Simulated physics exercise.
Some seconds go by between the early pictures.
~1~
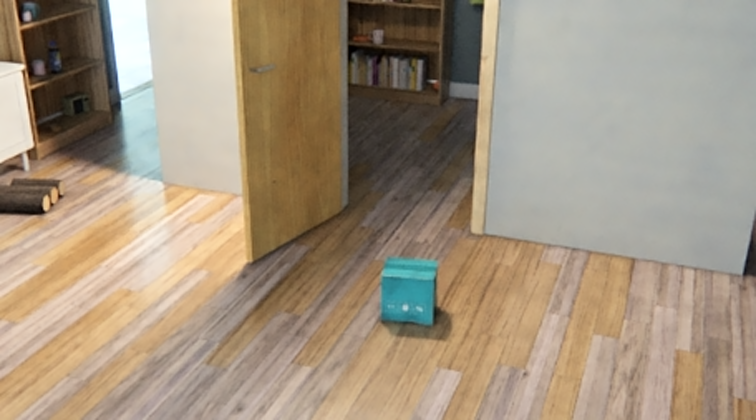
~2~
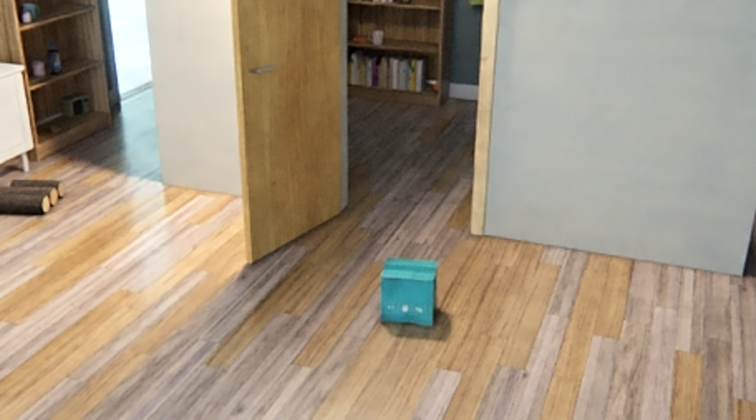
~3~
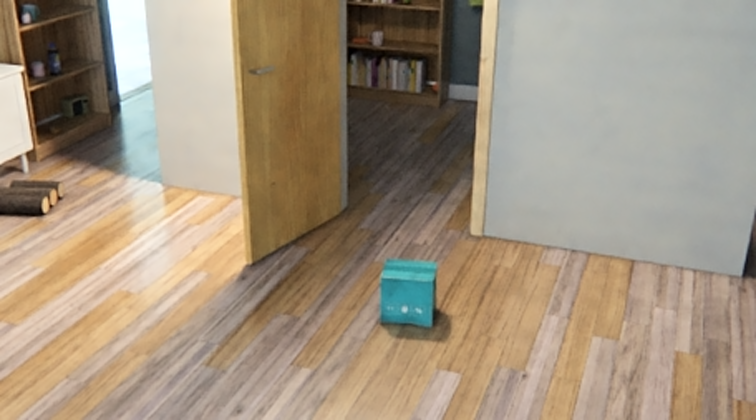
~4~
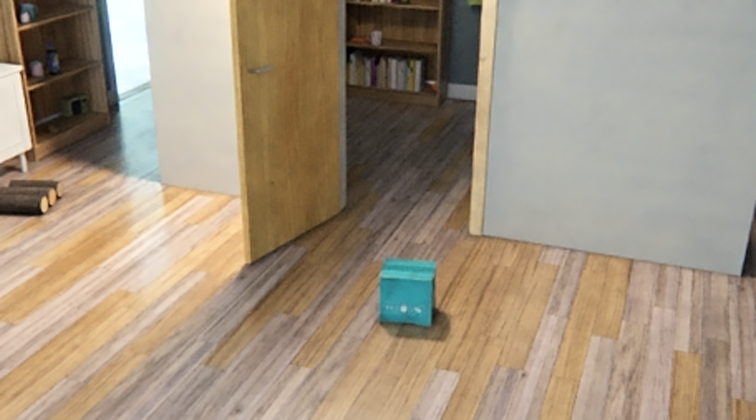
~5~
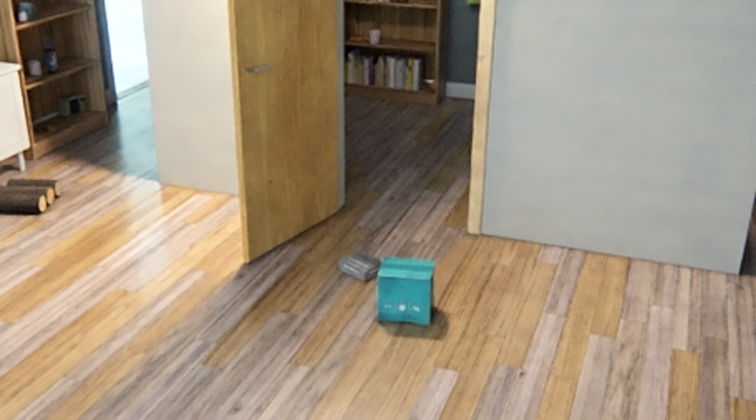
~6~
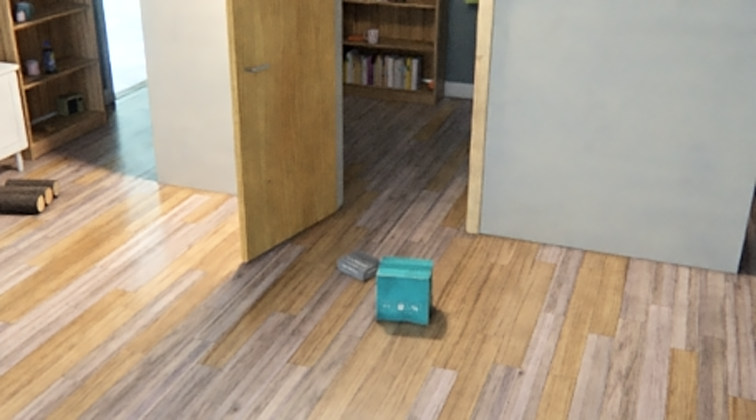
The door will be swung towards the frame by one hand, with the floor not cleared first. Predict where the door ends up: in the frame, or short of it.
I expect the push will succeed.
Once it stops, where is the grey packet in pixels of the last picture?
Close to (444, 262) in the last picture.
Then, 1.10 s later than the last frame, door 65° open; grey packet moved a little near (369, 265).
Then, 1.50 s later than the last frame, door 47° open; grey packet moved about its own width near (409, 264).
Then, 1.90 s later than the last frame, door 29° open; grey packet moved well along near (442, 261).
When it is over, door 0° open; moved from the start, grey packet; turquoise parcel as before. End places, in pixels of the last picture, grey packet near (444, 262).
